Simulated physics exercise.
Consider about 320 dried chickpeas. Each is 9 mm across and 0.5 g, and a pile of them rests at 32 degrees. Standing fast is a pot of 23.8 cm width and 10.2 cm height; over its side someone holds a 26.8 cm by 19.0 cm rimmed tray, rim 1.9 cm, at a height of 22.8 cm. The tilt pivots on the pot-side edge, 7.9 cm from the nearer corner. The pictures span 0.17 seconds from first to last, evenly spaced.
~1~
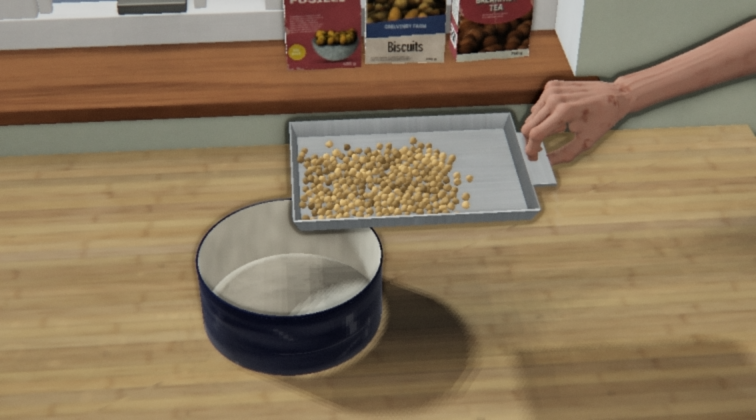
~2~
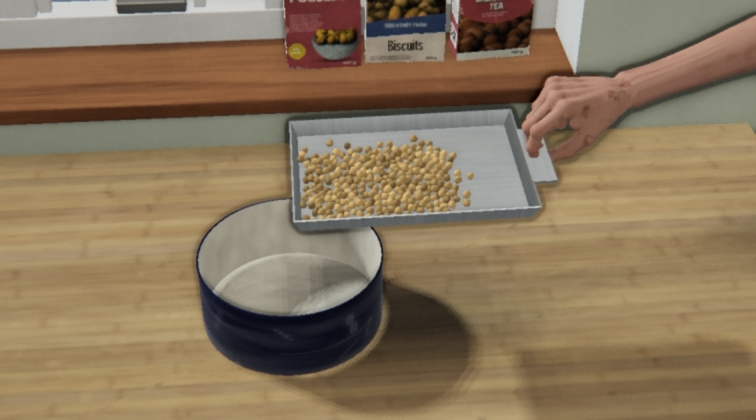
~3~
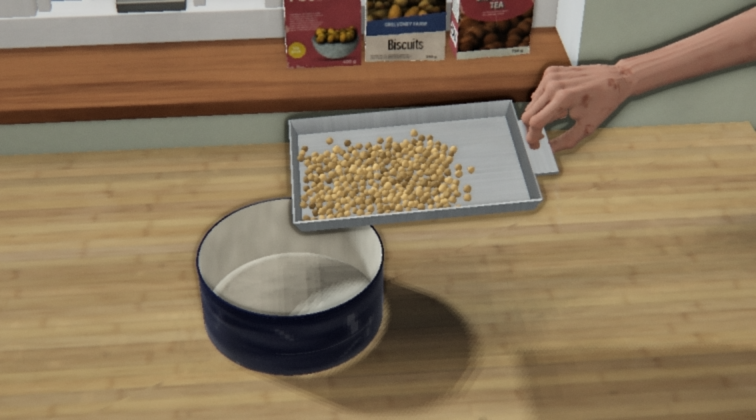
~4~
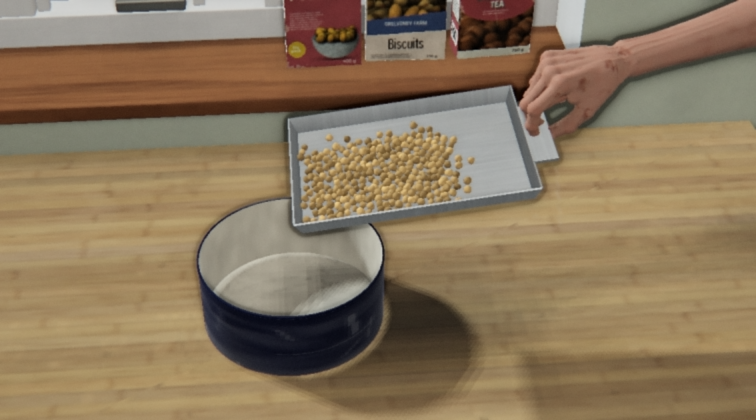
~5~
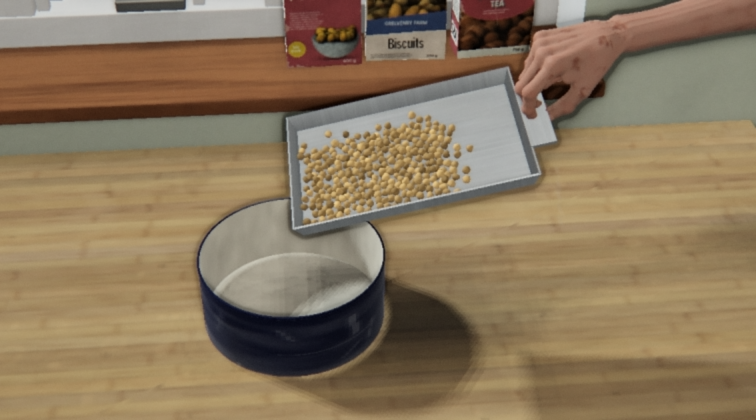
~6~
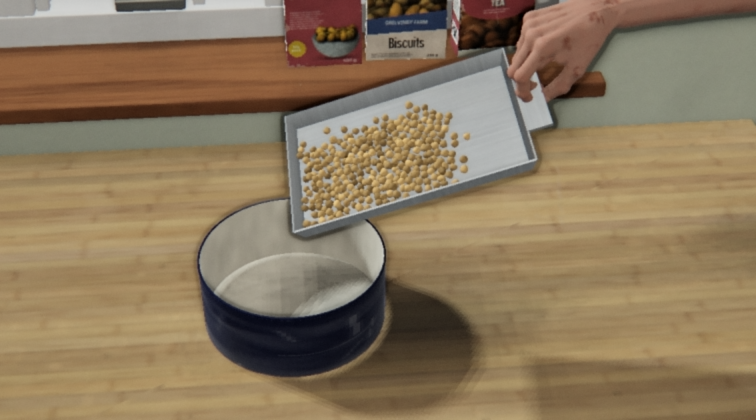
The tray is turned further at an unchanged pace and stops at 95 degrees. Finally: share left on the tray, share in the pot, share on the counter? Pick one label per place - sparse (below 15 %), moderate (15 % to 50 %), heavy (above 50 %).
Tray: Sparse; pot: Heavy; counter: Moderate.
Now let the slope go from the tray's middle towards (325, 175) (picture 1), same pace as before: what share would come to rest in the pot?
Near 85 percent, give or take.
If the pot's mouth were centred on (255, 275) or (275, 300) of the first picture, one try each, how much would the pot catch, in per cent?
The shares would be near 95 and 95 per cent respectively.
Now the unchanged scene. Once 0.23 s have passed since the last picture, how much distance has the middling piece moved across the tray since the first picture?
Displacement on the tray: Roughly 3 cm.
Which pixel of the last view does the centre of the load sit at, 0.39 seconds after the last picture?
Look about (297, 197) in the last view.
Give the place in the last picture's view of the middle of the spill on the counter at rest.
Around (225, 410).
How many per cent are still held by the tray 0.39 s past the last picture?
Reading: Approx. 85%.
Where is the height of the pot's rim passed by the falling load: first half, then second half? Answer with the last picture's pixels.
It passes about (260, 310) first and (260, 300) afterwards.
Then, 0.23 s after the last picture, tilt 58 degrees; the tray holds 100 %, the pot 0 %.
Then, 0.39 s after the last picture, tilt 83 degrees; the tray holds 85 %, the pot 0 %.
Then, 0.66 s after the last picture, tilt 95 degrees; the tray holds 0 %, the pot 60 %.
In the end, tray 0 %, pot 65 %, counter 35 %.
